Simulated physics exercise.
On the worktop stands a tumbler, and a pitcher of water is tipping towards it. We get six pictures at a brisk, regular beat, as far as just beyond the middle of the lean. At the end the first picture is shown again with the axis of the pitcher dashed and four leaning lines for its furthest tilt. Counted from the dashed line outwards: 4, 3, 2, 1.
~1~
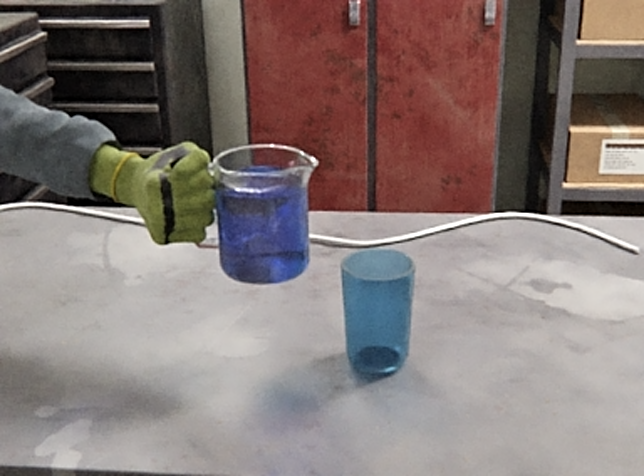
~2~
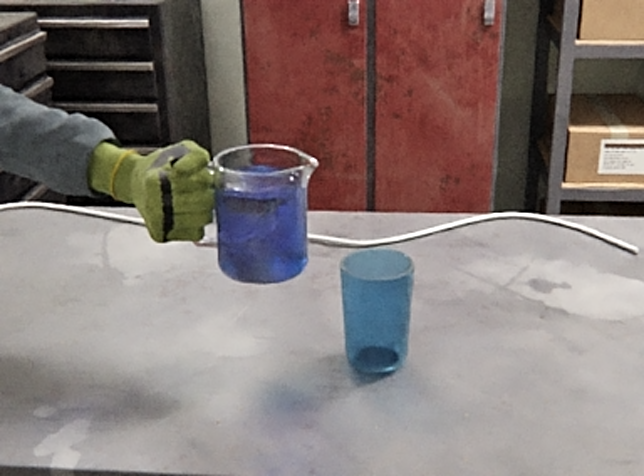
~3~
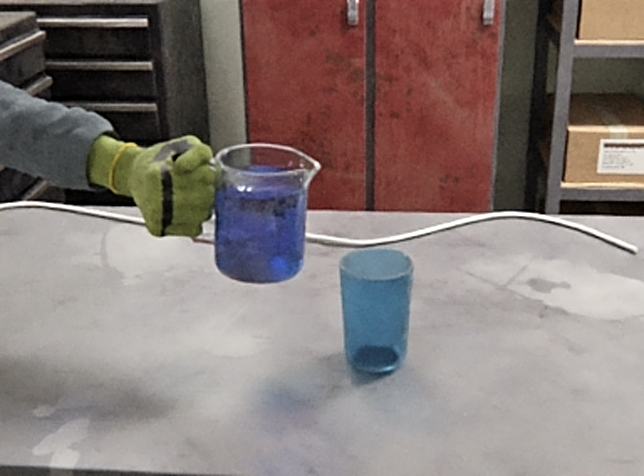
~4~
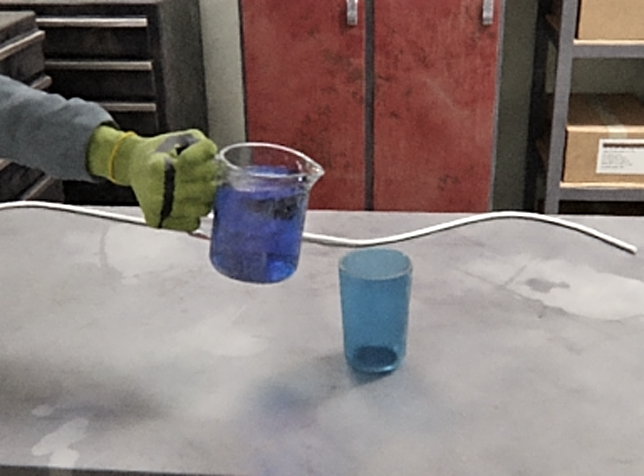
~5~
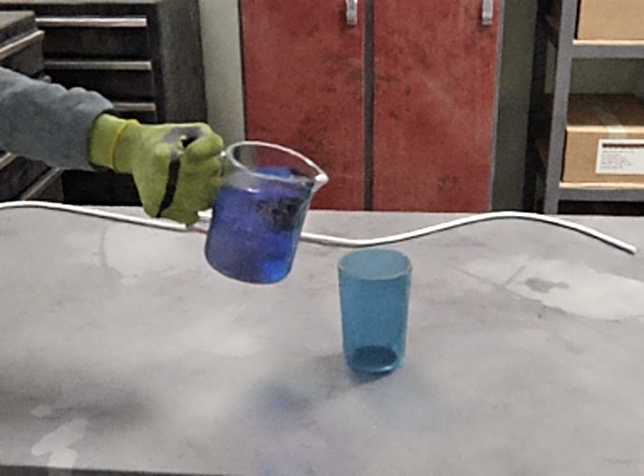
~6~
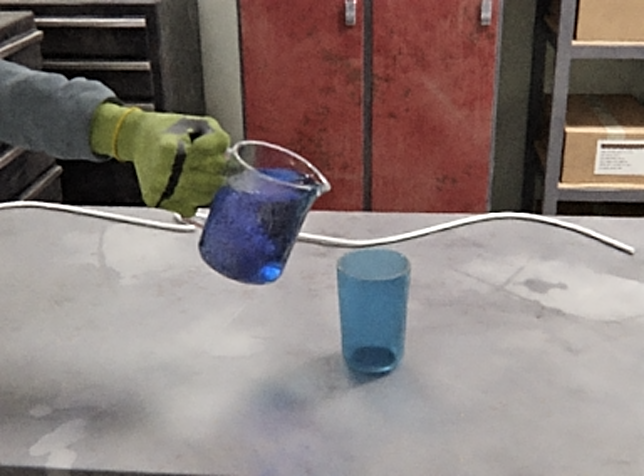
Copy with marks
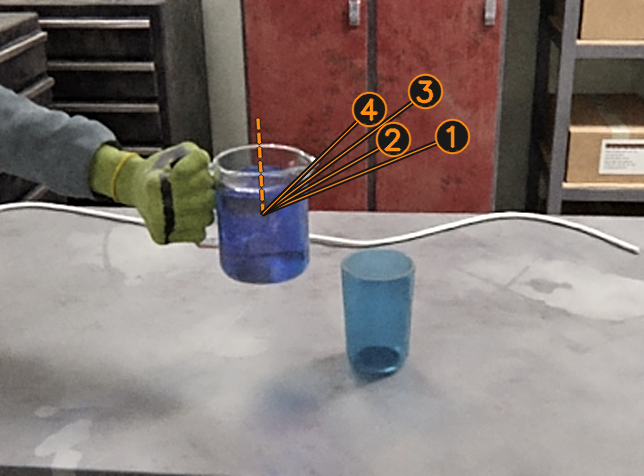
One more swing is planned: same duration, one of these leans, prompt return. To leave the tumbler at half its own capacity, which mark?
The answer is line 2.
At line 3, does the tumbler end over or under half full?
Under.
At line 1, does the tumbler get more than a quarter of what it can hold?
Yes.
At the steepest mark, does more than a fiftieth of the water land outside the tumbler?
No, it does not.
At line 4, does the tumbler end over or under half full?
Under.
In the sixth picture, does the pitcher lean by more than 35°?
No.
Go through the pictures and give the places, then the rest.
Upright, lip at (316, 163); rim of the tumbler round (378, 263); nothing has left yet, in the first frame.
Upright, lip at (316, 164); nothing has left yet, in the second frame.
Tipped about 4°, lip at (318, 167); nothing has left yet, in the third frame.
Tipped about 10°, lip at (322, 172); nothing has left yet, in the fourth frame.
Tipped about 16°, lip at (326, 179); nothing has left yet, in the fifth frame.
Tipped about 23°, lip at (328, 187); nothing has left yet, in the sixth frame.
On the marked copy, 1 at (436, 142); 2 at (379, 148); 3 at (412, 102); 4 at (357, 121).
With 1, the tumbler ends with about 64 % of what it can hold.
With 2, the tumbler ends with about 47 % of what it can hold.
With 3, the tumbler ends with about 34 % of what it can hold.
With 4, the tumbler ends with about 22 % of what it can hold.
